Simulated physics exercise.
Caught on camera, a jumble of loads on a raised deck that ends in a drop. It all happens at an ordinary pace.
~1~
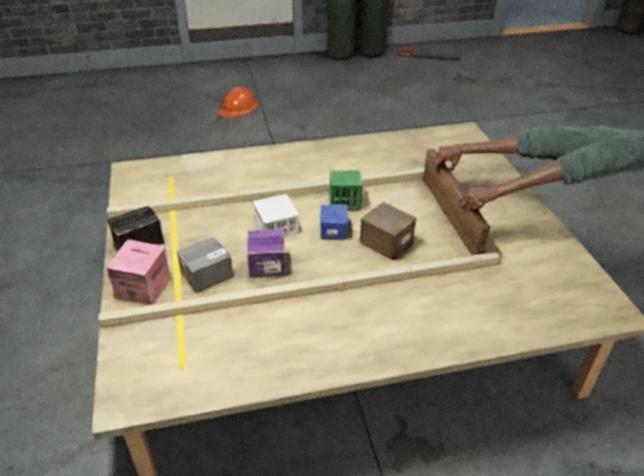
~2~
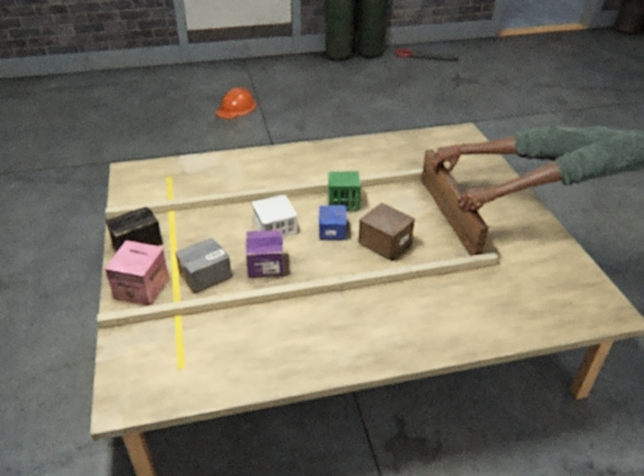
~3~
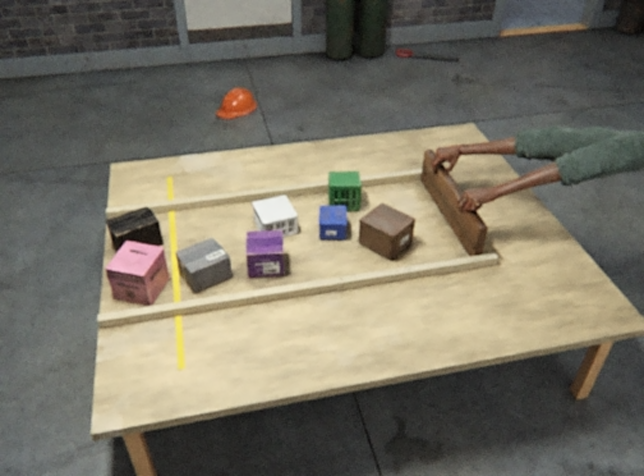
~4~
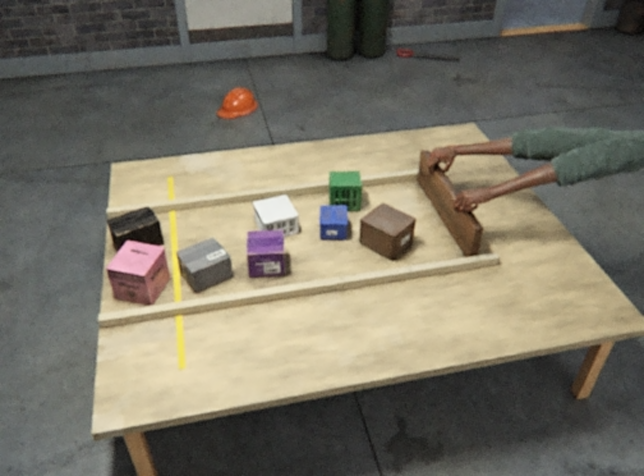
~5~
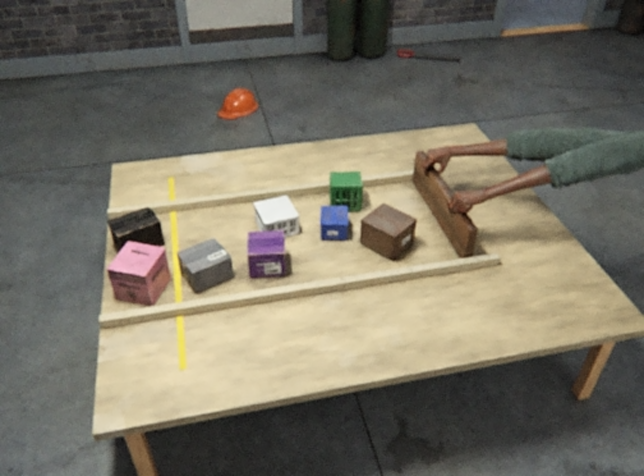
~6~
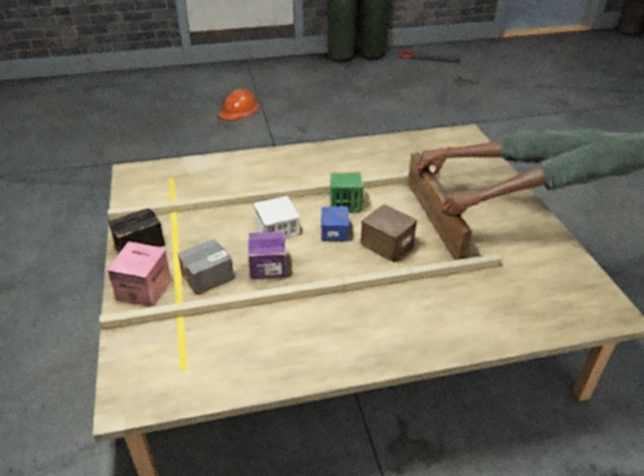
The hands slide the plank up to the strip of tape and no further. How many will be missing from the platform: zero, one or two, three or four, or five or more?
As it turns out, the number that fall off is three or four.
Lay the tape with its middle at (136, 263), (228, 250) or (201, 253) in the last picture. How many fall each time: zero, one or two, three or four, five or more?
For each place: More than four; either one or two; just one or two.
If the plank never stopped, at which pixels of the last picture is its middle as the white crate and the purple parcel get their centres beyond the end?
Near (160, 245) and (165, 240).
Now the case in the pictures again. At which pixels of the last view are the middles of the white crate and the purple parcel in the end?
About (124, 242), and the other about (114, 277).
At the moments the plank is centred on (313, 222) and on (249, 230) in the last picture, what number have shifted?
The counts are 5 and 7.
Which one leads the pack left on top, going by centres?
That is the purple parcel.
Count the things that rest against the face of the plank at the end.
It touches 3.
Early on, none off yet; black box at rest near (137, 233); pink box at rest near (141, 274); grey box at rest near (206, 266).
A while later, none off yet; black box at rest near (137, 233); pink box at rest near (141, 274); grey box travelled a little near (200, 266).
Further along, none off yet; black box travelled a little near (133, 234); pink box leaning a little near (83, 285); grey box travelled well along near (131, 273).
Finally, the number that fall off is three or four; lost, grey box, pink box and black box.
